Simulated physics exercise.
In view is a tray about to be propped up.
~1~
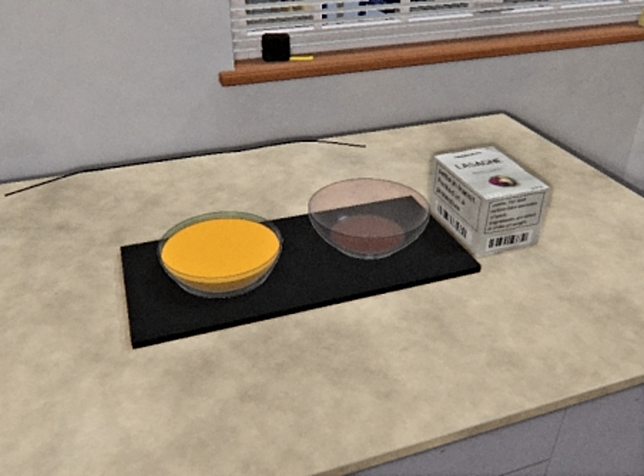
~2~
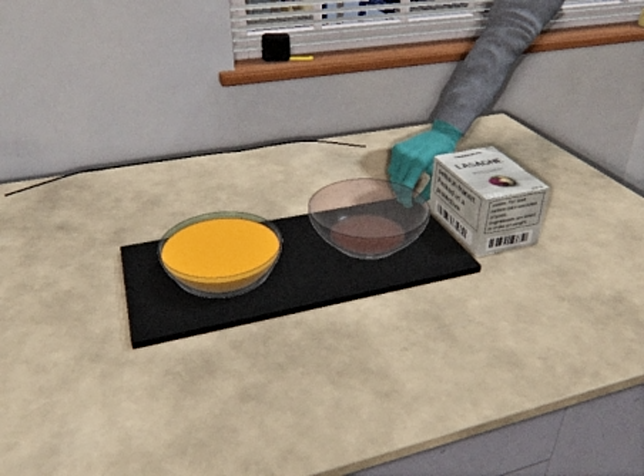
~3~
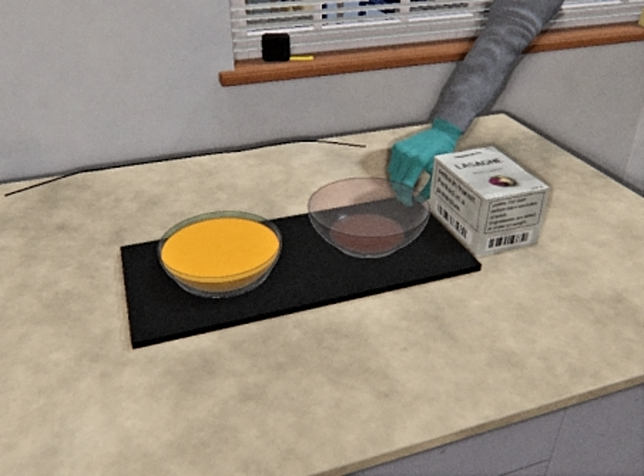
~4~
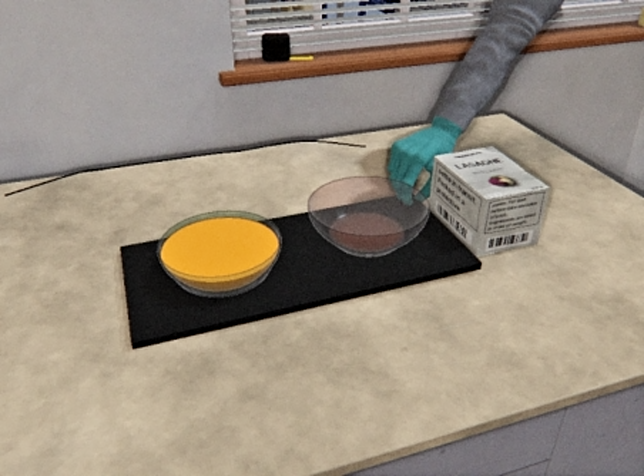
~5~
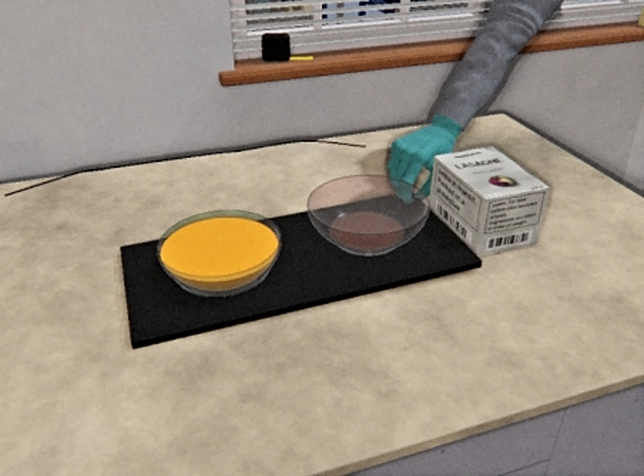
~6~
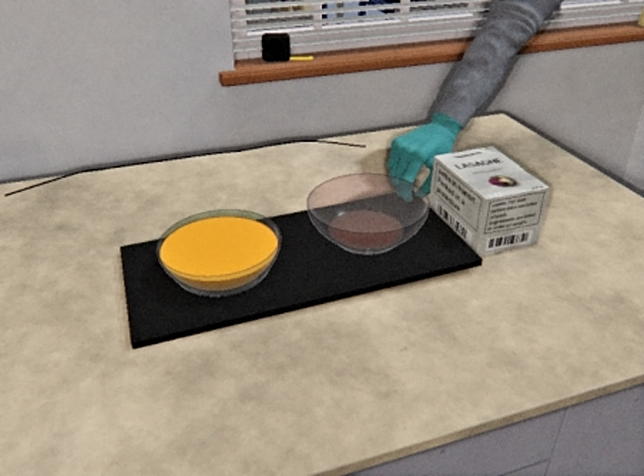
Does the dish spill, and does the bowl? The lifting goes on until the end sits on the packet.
One by one: On the left the dish: Brims over. On the right the bowl: Does not brim over.
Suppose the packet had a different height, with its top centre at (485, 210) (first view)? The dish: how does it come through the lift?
Result: Sheds nothing.
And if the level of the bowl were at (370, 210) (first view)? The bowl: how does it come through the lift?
Then, put simply, some gets out.
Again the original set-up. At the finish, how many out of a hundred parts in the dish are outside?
Result: Around 30 %.
Shortly, the tray slopes by about 7°; dish, none is lost; bowl, none is lost.
Then, the tray slopes by about 14°; dish, it has lost some; bowl, none is lost.
At the finish, the tray slopes by about 13°, resting on the packet; dish, it has lost some; bowl, none is lost.
